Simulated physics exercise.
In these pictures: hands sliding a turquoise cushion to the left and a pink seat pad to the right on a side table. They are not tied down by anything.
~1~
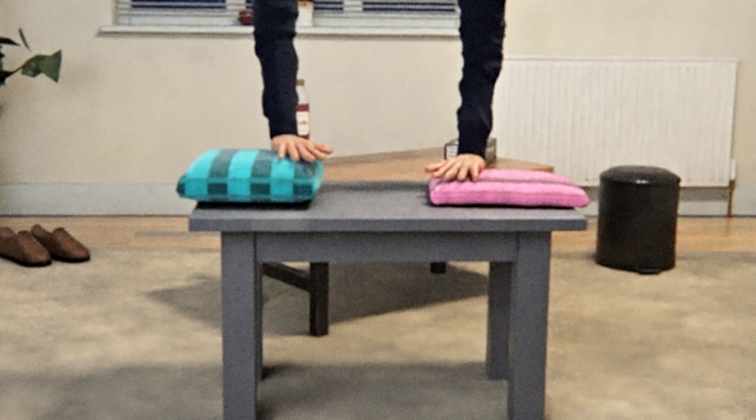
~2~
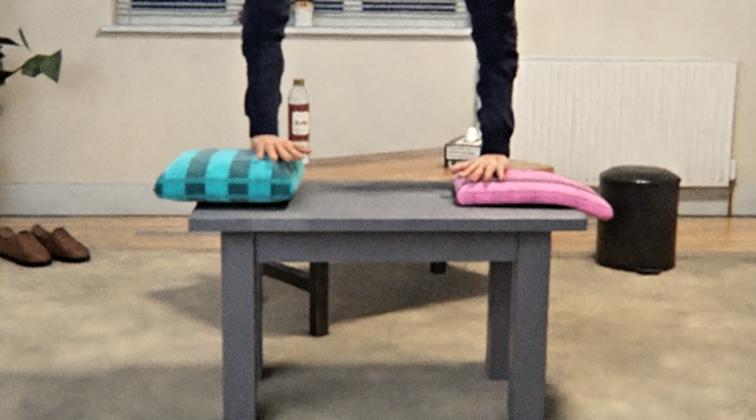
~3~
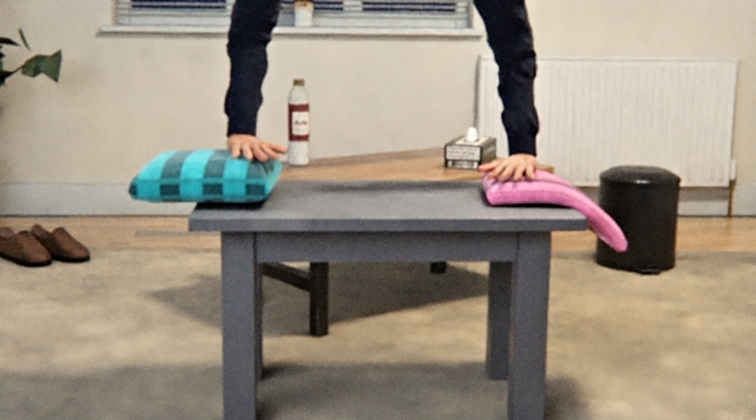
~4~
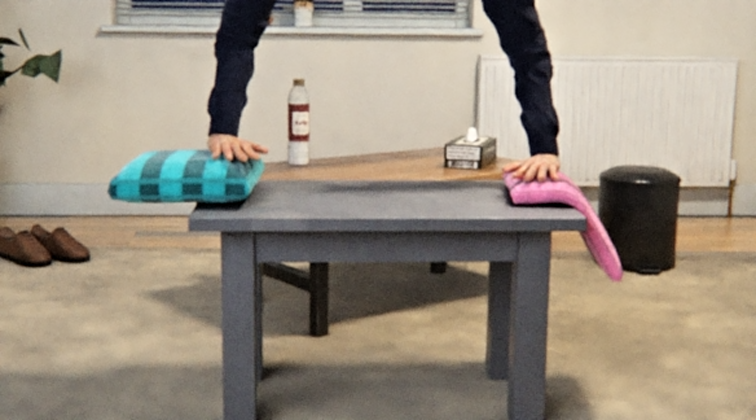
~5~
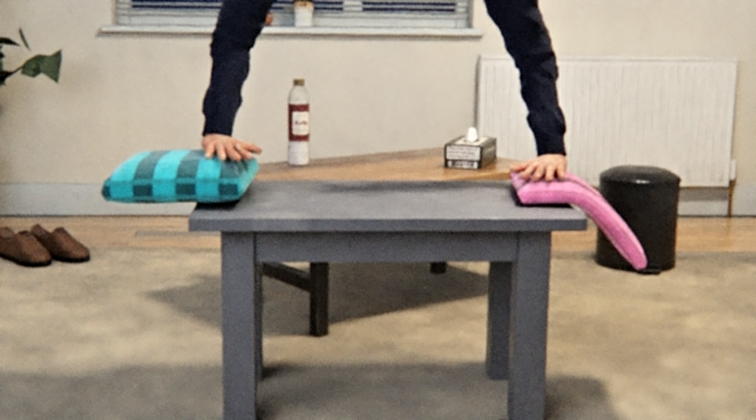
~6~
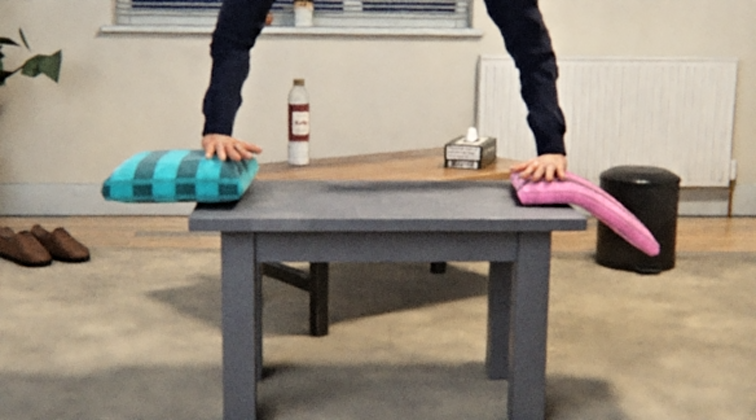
Two hands slid a turquoise cushion left and a pink pad right across a gray table until both stuck out past its edges, the pink one drooping and swinging while the turquoise one stayed level.
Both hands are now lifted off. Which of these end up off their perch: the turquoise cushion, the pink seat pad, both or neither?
As I see it, the turquoise cushion most likely loses its perch. The pink seat pad most likely loses its perch.
Then, 0.30 s on from there, cushion tipping outwards near (173, 215); seat pad falling near (582, 257).
Then, 0.56 s on from there, cushion on the floor near (135, 365); seat pad on the floor near (605, 379).
In the end, cushion on the floor near (78, 371); seat pad on the floor near (618, 385). The turquoise cushion slumps off the end and the pink seat pad tips over and falls.
